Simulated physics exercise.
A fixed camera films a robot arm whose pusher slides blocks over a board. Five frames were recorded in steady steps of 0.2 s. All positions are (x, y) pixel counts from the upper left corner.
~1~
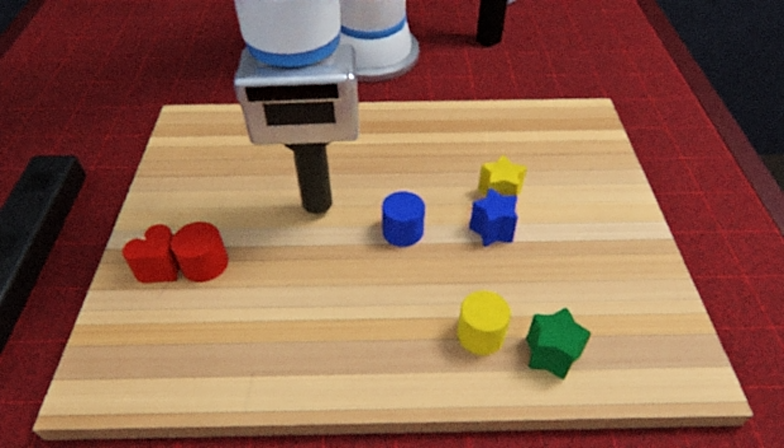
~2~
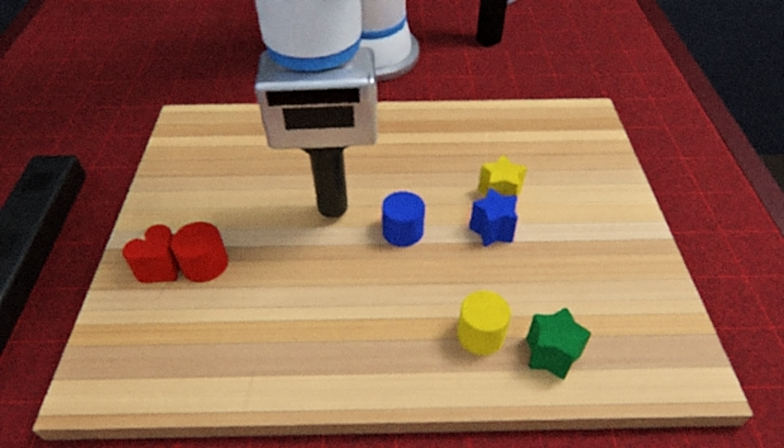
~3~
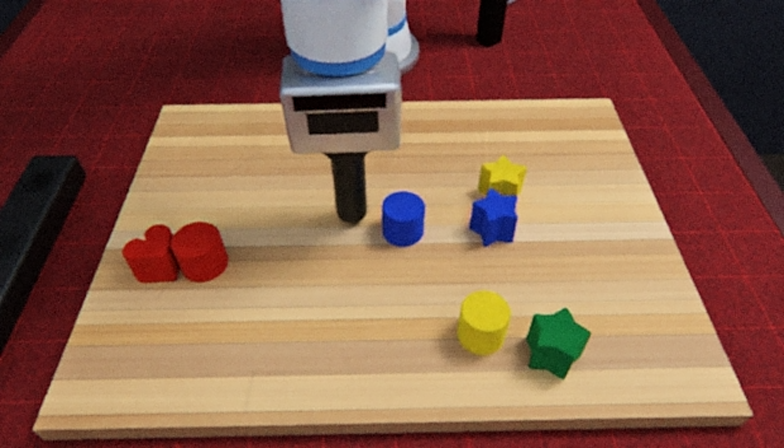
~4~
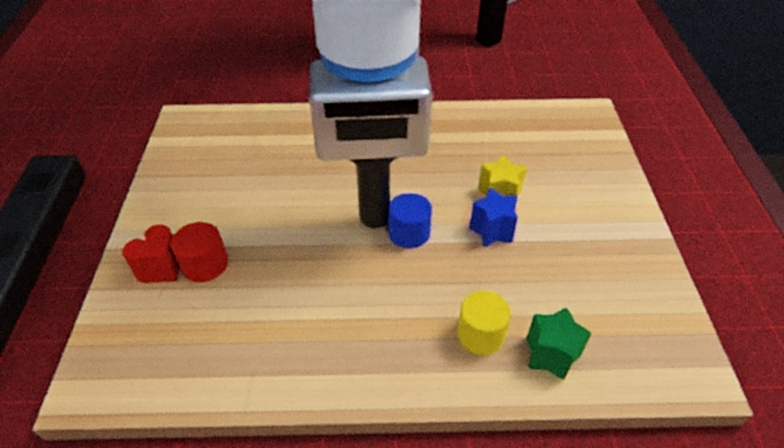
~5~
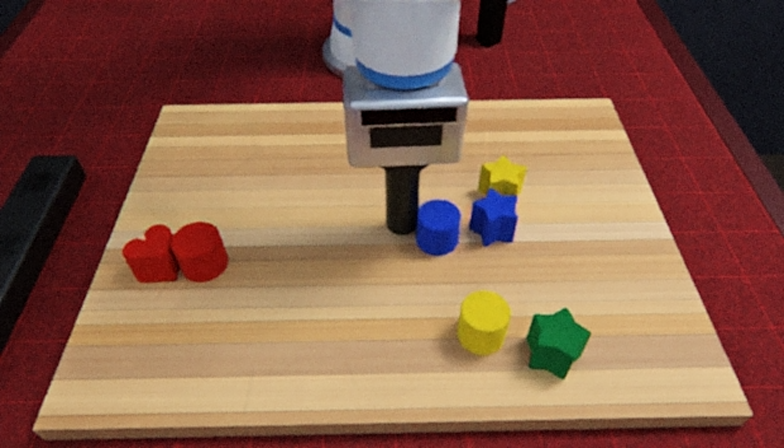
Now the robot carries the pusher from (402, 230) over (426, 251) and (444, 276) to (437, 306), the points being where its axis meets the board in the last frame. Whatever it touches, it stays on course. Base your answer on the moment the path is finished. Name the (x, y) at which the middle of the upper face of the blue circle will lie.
The middle of the upper face of the blue circle will lie at about (481, 232) in the picture.
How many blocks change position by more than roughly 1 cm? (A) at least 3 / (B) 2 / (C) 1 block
I choose C.
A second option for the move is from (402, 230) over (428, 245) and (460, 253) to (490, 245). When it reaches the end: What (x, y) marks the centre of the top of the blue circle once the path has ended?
In the picture, it is at (534, 232).
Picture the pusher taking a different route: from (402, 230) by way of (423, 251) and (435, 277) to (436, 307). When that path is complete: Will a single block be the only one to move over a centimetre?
Yes, that is what happens.
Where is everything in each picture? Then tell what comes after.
In the first picture, tip of the pusher (317, 203), middles of tops, blue circle (404, 205), yellow circle (486, 310), blue star block (498, 204).
In the second picture, pusher (333, 207), nothing pushed.
In the third picture, pusher (352, 212), nothing pushed.
In the fourth picture, pusher (375, 217), blue circle (411, 207).
In the fifth picture, pusher (402, 224), blue circle (439, 214), yellow circle (486, 310), blue star block (498, 204).
On the path given first. One third of the way, pusher (427, 245); blue circle (468, 224).
Two thirds of the way, pusher (445, 270); blue circle (481, 232); blue star block (501, 204), turned 10° anticlockwise.
At the end, pusher (437, 300); blue circle (481, 232); yellow circle unmoved; blue star block (501, 204), turned 10° anticlockwise.
